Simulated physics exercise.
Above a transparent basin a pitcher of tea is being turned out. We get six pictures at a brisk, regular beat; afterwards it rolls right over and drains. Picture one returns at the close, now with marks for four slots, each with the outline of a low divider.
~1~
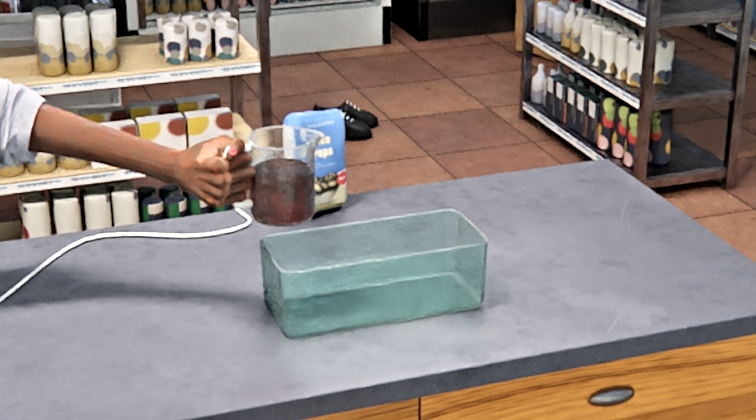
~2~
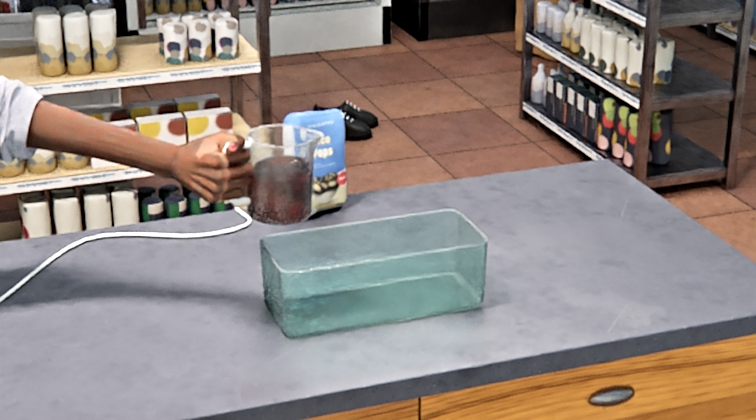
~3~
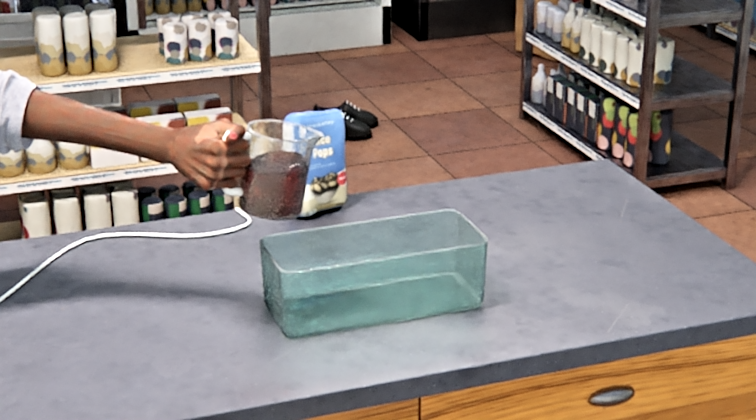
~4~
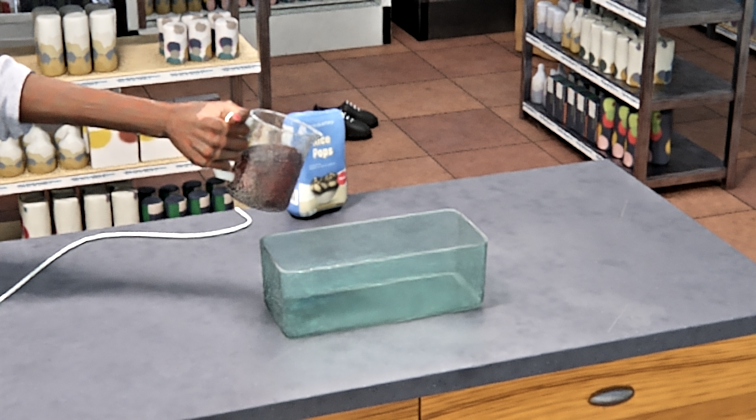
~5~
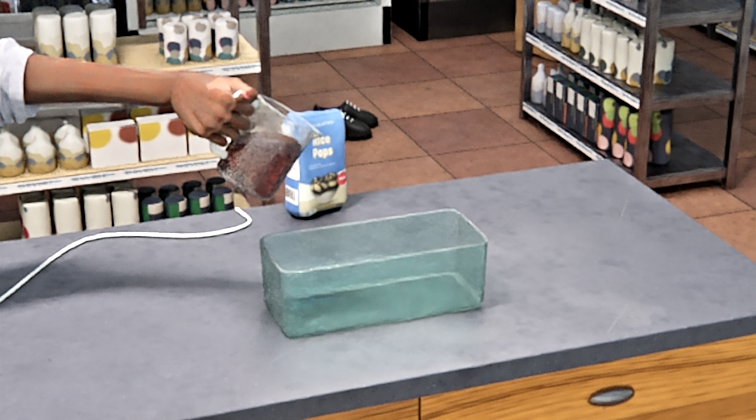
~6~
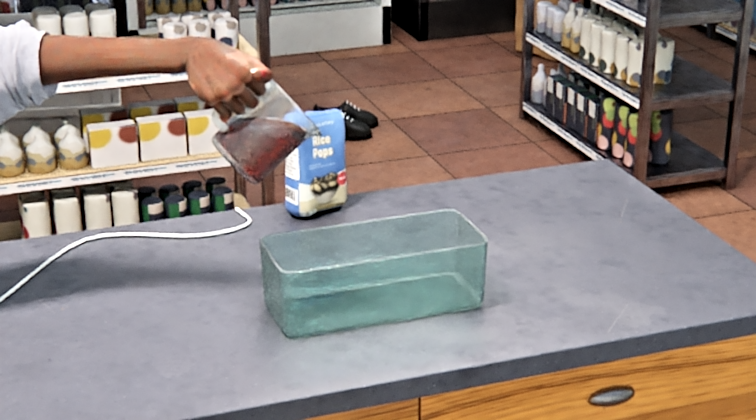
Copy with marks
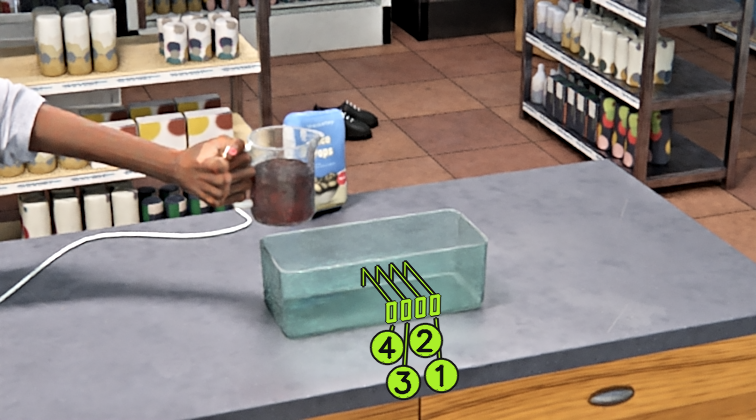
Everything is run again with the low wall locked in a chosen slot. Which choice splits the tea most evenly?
Use place 2.
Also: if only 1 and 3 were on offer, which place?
That would be 3.
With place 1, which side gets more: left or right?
The left side.
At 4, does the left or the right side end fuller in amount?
The right one.
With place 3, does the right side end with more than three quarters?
No.
On the marked copy, 1 at (436, 318); 2 at (421, 321); 3 at (407, 323); 4 at (392, 326).
Choosing 1, about 77 % ends left of the wall and 14 % right of it; 10 % is lost outside.
Choosing 2, about 56 % ends left of the wall and 38 % right of it; 6 % is lost outside.
Choosing 3, about 25 % ends left of the wall and 68 % right of it; 7 % is lost outside.
Choosing 4, about 18 % ends left of the wall and 74 % right of it; 8 % is lost outside.
